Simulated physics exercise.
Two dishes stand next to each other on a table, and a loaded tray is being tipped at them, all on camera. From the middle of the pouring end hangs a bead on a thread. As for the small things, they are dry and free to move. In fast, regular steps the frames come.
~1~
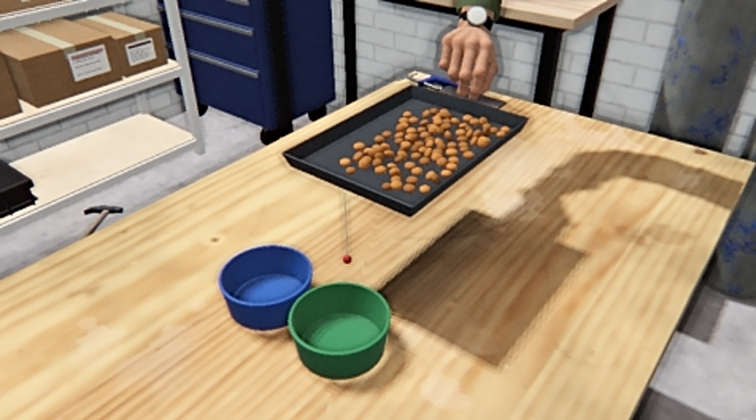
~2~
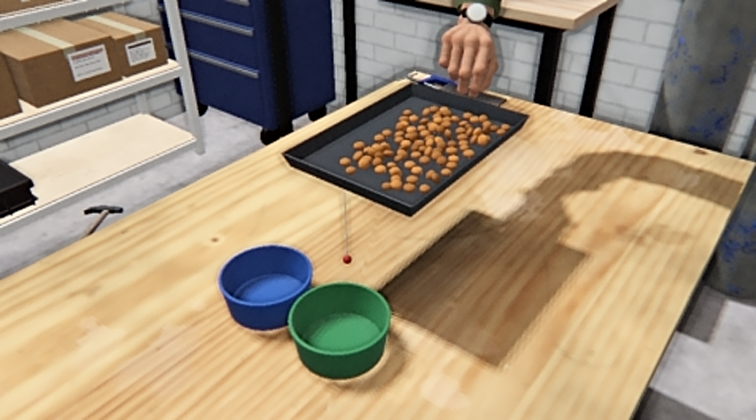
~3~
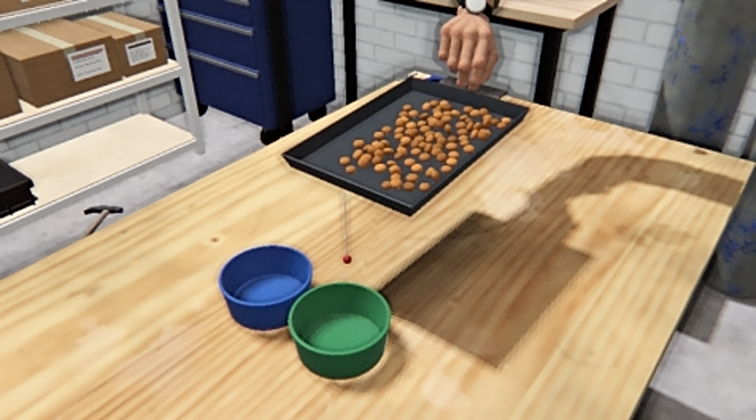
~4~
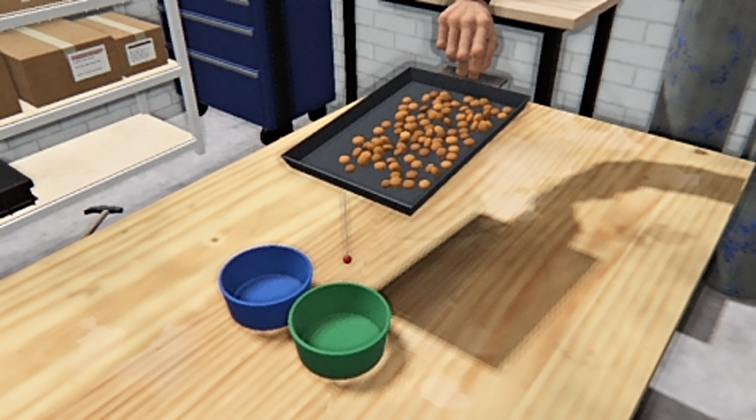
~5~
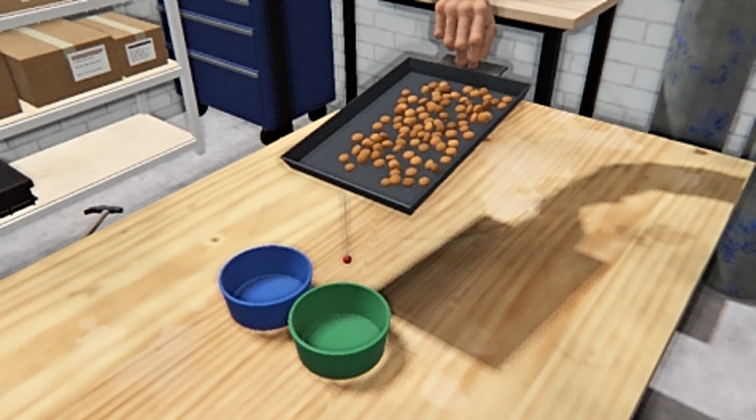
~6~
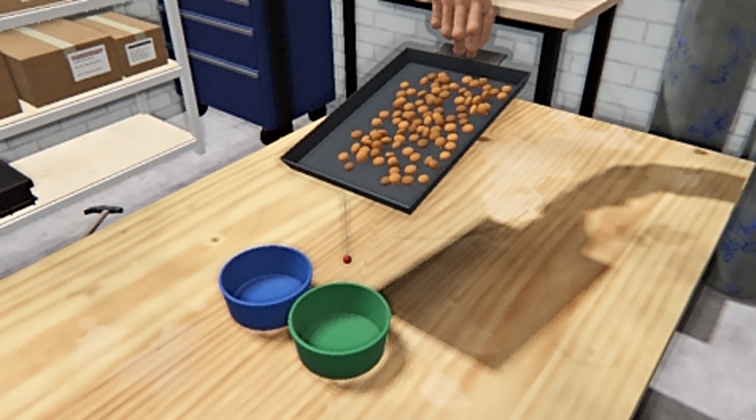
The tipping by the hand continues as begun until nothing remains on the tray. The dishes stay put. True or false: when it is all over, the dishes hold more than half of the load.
True.
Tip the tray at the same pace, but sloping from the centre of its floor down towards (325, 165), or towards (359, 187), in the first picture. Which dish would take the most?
At the first place the left one, at the second the right dish.
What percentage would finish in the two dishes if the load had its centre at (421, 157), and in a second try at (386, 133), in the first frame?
First 90 %, then 90 %.
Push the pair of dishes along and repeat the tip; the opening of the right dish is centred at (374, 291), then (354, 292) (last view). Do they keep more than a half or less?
With the first shift the pair saves beyond half; with the second, beyond half.
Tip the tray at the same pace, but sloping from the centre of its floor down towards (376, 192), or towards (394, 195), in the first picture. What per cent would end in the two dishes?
The first try gives close to 60 percent; the next gives 30 percent.
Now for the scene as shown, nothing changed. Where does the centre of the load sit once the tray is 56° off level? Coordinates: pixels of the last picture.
I'd put the middle close to (338, 168).
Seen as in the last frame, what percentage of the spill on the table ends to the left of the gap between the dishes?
Roughly 20 percent.
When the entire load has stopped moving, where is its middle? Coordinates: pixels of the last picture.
The centre comes to rest close to (289, 308).
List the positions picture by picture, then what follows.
In the first picture, corners of the pouring end at (290, 152) and (411, 202), level; middle of the load at (430, 144), bits of cat kibble; left dish at (233, 310); right dish at (307, 357); bead on its thread at (347, 260).
In the second picture, corners of the pouring end at (289, 152) and (411, 202), level; middle of the load at (430, 143).
In the third picture, corners of the pouring end at (289, 153) and (410, 202), tipped barely, lowest at the left corner; middle of the load at (430, 139).
In the fourth picture, corners of the pouring end at (288, 154) and (409, 202), tipped a little, lowest at the left corner; middle of the load at (430, 133).
In the fifth picture, corners of the pouring end at (288, 155) and (408, 201), tipped a little, lowest at the left corner; middle of the load at (429, 127).
In the sixth picture, corners of the pouring end at (287, 156) and (408, 201), tipped a little, lowest at the left corner; middle of the load at (428, 121); left dish at (233, 310); right dish at (307, 357).
Soon after the last picture, tray tipped steeply; nearly all on the tray; a stray few in the air.
A little later, tray tipped right over; about half on the tray; a small part in the right dish; about a quarter in the left dish; a stray few outside both; about a quarter in the air.
Later still, tray tipped past a quarter turn; about a third in the right dish; about half in the left dish; a small part outside both.
At rest, tray tipped past a quarter turn; about a third in the right dish; about half in the left dish; a small part outside both.
